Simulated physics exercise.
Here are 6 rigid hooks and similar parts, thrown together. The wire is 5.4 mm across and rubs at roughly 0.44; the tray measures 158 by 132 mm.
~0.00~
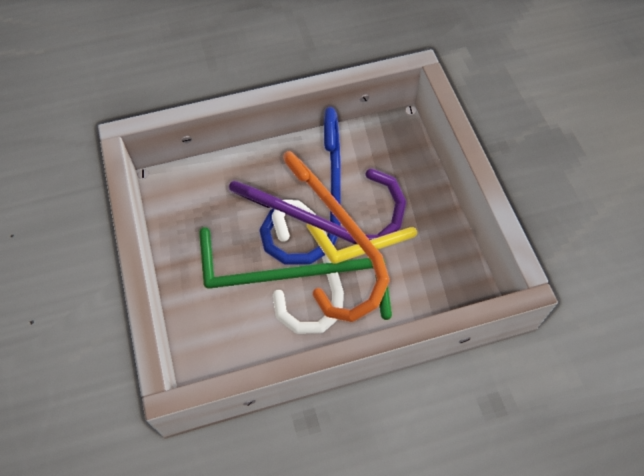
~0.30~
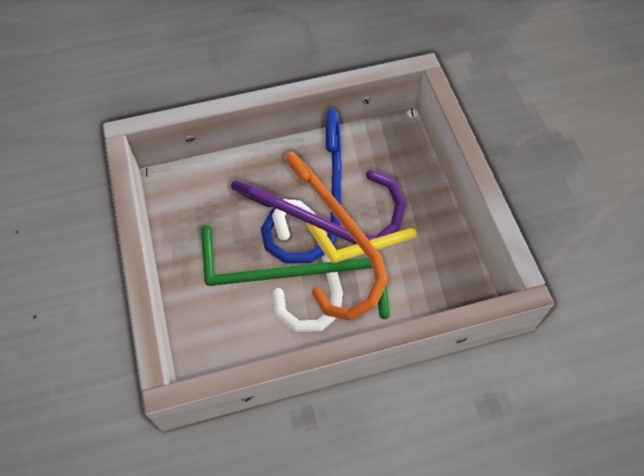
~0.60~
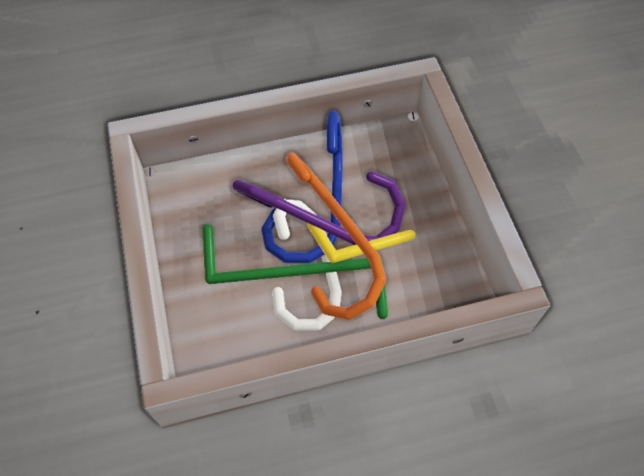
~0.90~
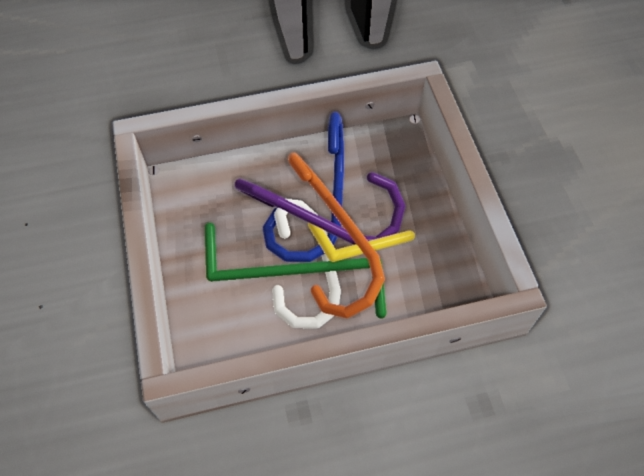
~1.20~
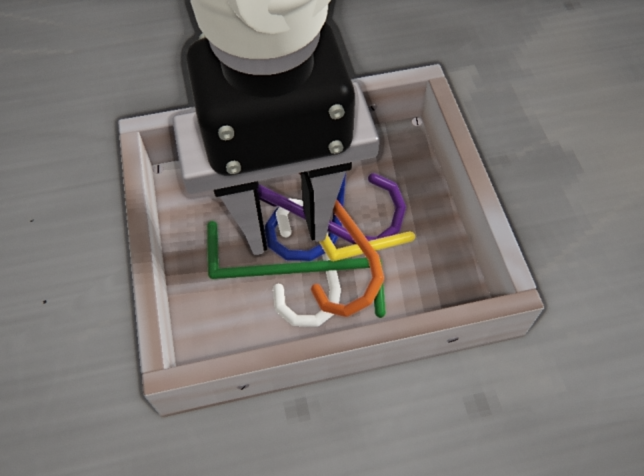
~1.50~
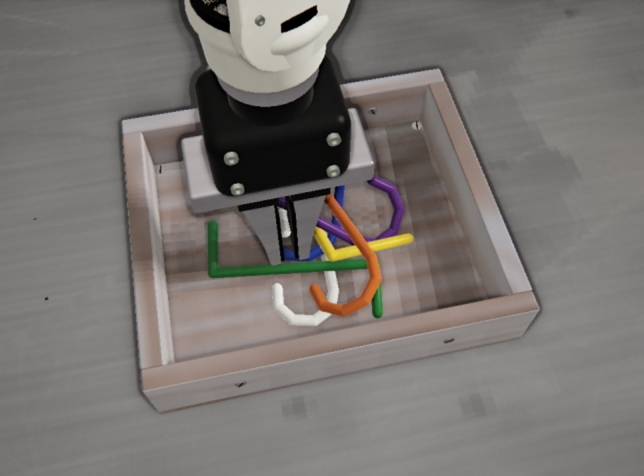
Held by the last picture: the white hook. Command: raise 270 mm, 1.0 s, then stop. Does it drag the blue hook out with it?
Blue hook: Rises too.
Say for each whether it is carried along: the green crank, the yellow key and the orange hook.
Green crank down, yellow key down, orange hook up.
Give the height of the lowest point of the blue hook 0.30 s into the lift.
About 0 mm.
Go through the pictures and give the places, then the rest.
Fingers out of view, 218 mm above the grip; blue hook from (274, 214) to (330, 146), passing over white hook, under purple hook, under yellow key; white hook from (278, 295) to (283, 236), passing under blue hook, under purple hook, under yellow key, in the first picture.
Fingers out of view, 218 mm above the grip; green crank from (206, 231) to (385, 314), passing under orange hook; white hook from (278, 294) to (284, 235), passing under blue hook, under purple hook, under yellow key, in the second picture.
Fingers out of view, 203 mm above the grip; orange hook from (317, 292) to (305, 176), passing over white hook, over green crank, over blue hook; purple hook from (371, 177) to (271, 203), passing over white hook, over blue hook, over yellow key, in the third picture.
Fingers (330, 7) 108 mm above the grip; yellow key from (313, 224) to (410, 236), passing over white hook, over blue hook, under purple hook; blue hook from (278, 213) to (333, 149), passing over white hook, under purple hook, under yellow key, in the fourth picture.
Fingers (284, 217) 14 mm above the grip, in the fifth picture.
Fingers (285, 233) closed on the white hook; white hook from (277, 289) to (285, 232), in the sixth picture.
By 1.80 s, lowest point more than 20 mm over the tray floor, white hook 58 mm, yellow key 23 mm.
By 2.05 s, lowest point more than 20 mm over the tray floor, white hook 159 mm, orange hook 87 mm, blue hook 87 mm, yellow key 61 mm, purple hook 57 mm.
By 2.50 s, lowest point more than 20 mm over the tray floor, white hook 273 mm, blue hook 200 mm, orange hook 196 mm, purple hook 177 mm.
Finally, hanging white hook 273 mm, blue hook 200 mm, orange hook 196 mm, purple hook 123 mm; the other 2 are down.
